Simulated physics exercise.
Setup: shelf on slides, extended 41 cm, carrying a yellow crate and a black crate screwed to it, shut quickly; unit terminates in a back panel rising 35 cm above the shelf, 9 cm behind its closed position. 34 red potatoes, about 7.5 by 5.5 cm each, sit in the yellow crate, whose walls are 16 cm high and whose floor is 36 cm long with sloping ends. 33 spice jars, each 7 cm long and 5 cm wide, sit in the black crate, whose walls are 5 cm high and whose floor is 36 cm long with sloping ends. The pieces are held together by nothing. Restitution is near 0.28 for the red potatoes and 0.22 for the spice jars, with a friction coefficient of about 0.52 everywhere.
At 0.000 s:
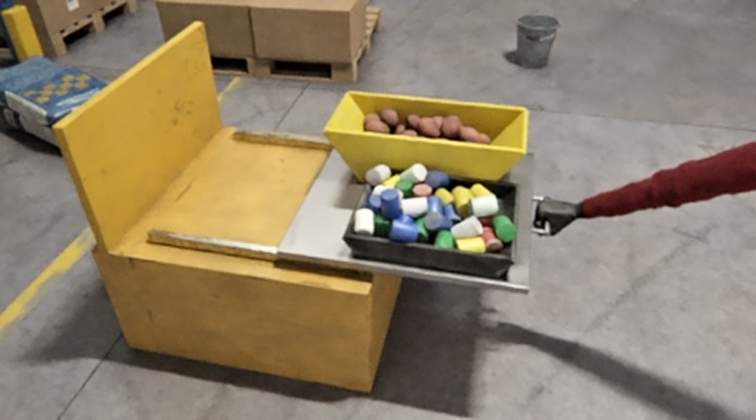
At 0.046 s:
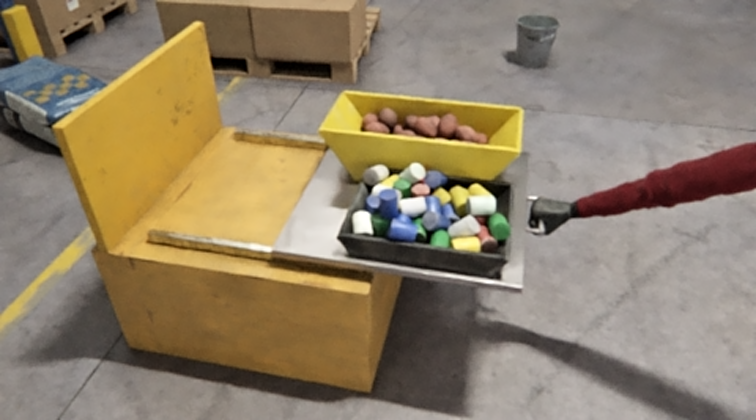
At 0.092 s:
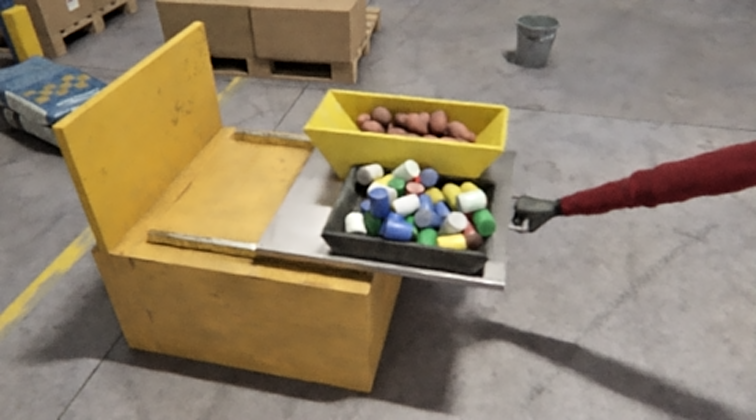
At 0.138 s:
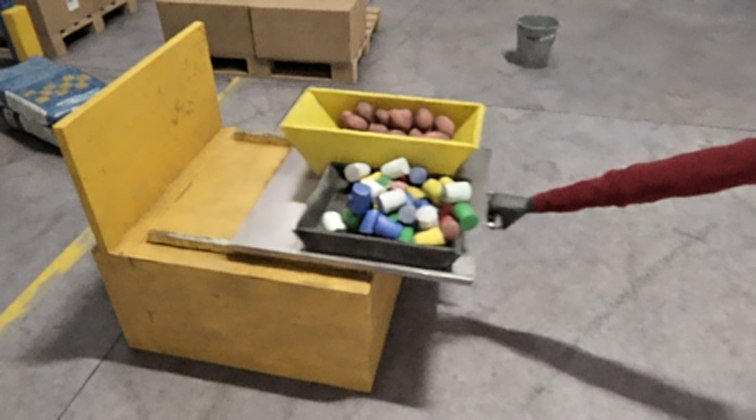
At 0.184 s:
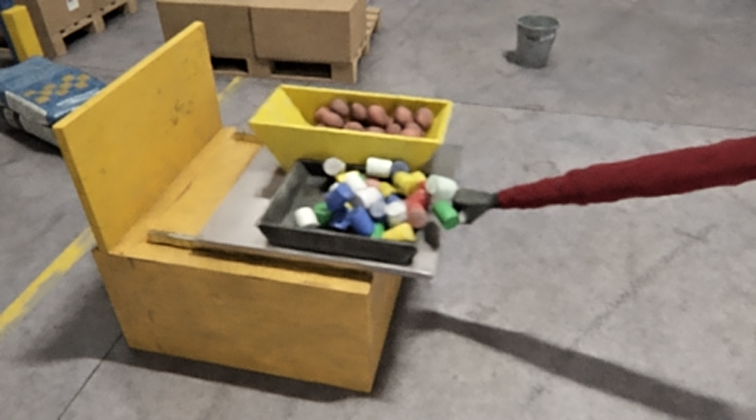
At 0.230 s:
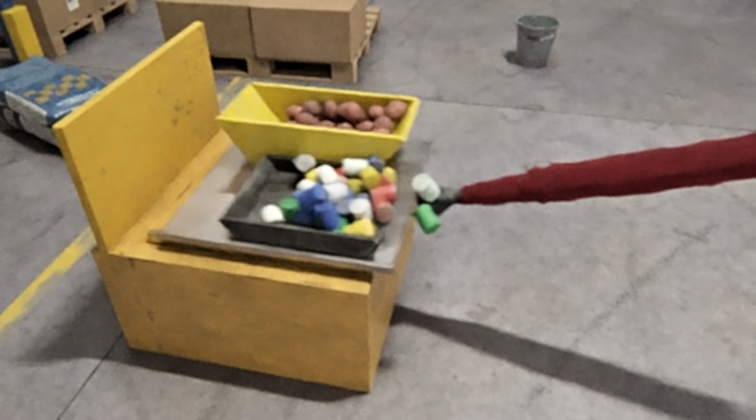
A red-sleeved arm pushes the loaded shelf left, and colourful jars spill from the black crate.
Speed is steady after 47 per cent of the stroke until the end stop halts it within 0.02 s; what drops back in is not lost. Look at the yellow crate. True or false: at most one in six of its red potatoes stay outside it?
True, fewer than one in six end up outside.
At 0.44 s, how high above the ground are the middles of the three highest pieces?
I'd put it close to 72 cm.
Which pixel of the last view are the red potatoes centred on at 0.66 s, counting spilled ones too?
I'd put the middle close to (276, 127).
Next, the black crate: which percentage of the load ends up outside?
Black crate: 35% lost.
After 0.24 s, the shelf hits its stop.
After 0.32 s, the yellow crate has all 34 and the black crate is down by 2 of 33.
After 0.44 s, the yellow crate is down by 1 of 34 and the black crate is down by 6 of 33.
After 0.66 s, the yellow crate is down by 2 of 34 and the black crate is down by 9 of 33.
Outcome (at 1.10 s), the yellow crate is down by 2 of 34 and the black crate is down by 11 of 33. Asked share, 2 of 34, 6 per cent.
